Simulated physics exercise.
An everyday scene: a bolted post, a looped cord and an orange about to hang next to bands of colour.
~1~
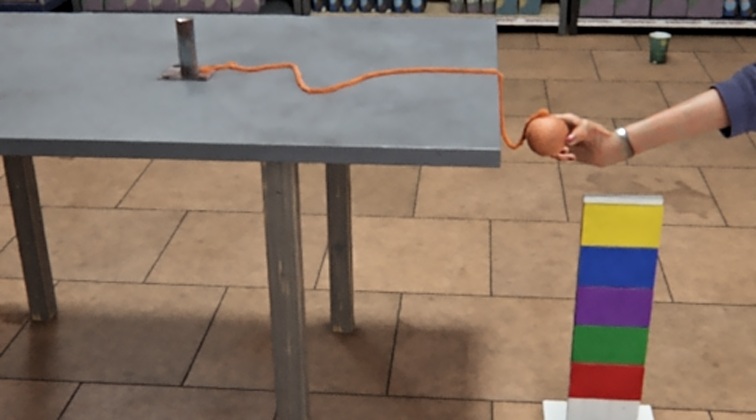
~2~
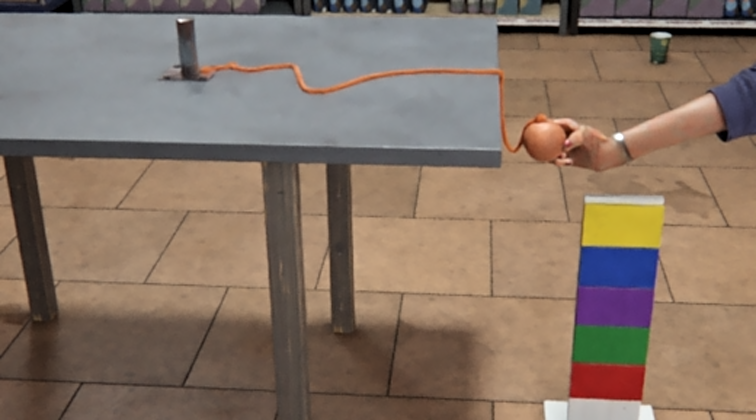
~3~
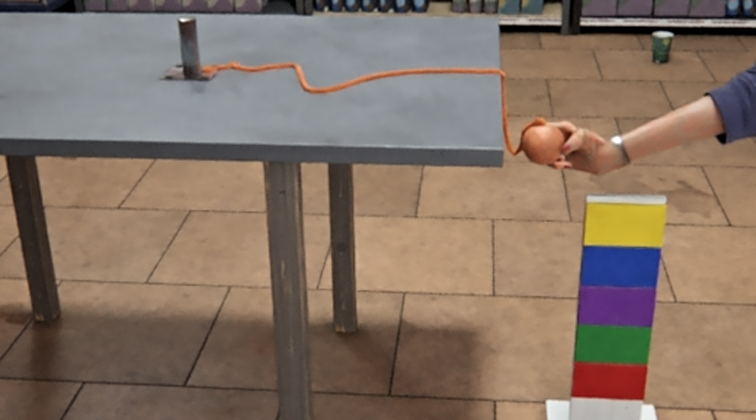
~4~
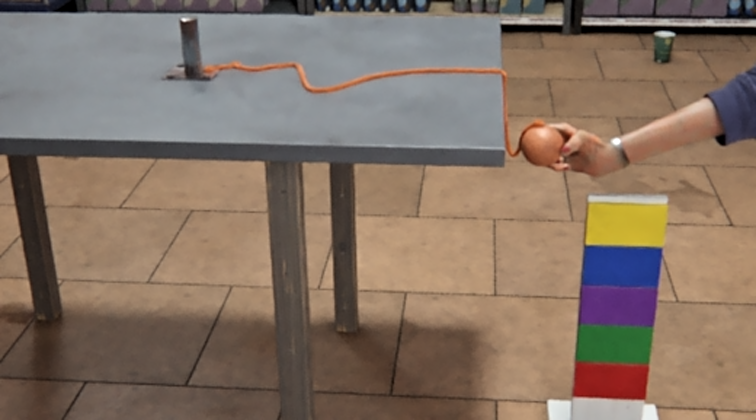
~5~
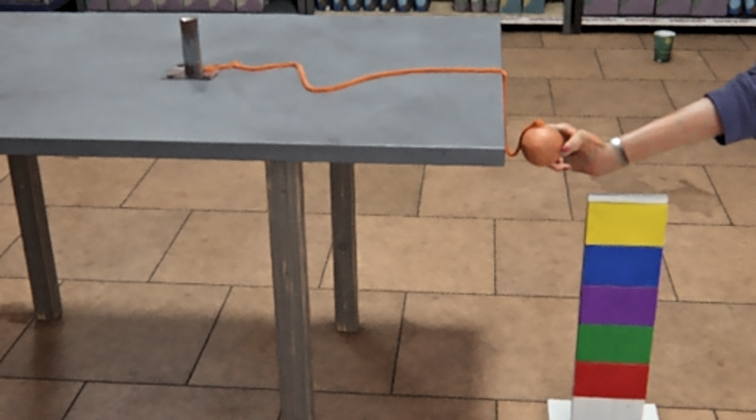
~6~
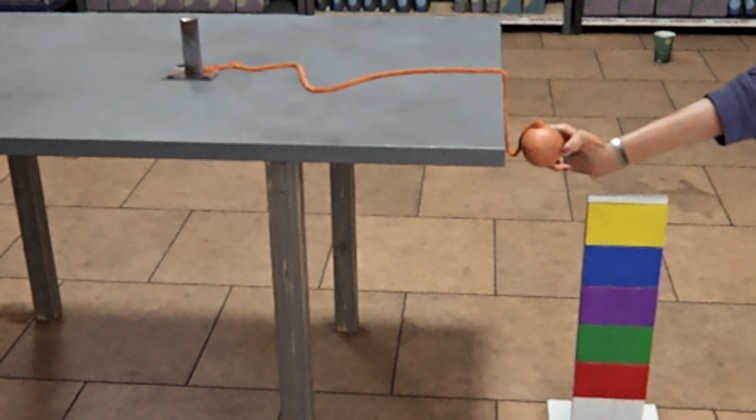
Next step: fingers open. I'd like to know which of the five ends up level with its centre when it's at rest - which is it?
It's green.
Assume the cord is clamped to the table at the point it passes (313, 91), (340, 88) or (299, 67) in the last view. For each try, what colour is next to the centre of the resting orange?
Blue, blue, purple.
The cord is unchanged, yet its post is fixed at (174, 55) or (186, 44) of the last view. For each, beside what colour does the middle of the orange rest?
Answer, in order: Purple, purple.
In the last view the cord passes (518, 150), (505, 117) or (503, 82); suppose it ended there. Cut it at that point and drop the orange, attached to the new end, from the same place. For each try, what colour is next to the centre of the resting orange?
First cut: Purple; second: Blue; third: Yellow.
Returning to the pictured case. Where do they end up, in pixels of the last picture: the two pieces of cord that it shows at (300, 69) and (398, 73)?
(343, 75) for the first, (504, 101) for the second.
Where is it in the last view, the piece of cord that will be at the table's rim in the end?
The piece you want is at about (385, 75).
Soon after, orange near (490, 310); level with purple.
Then, orange near (496, 334); level with green.
At rest, orange near (492, 336); level with green. At green.
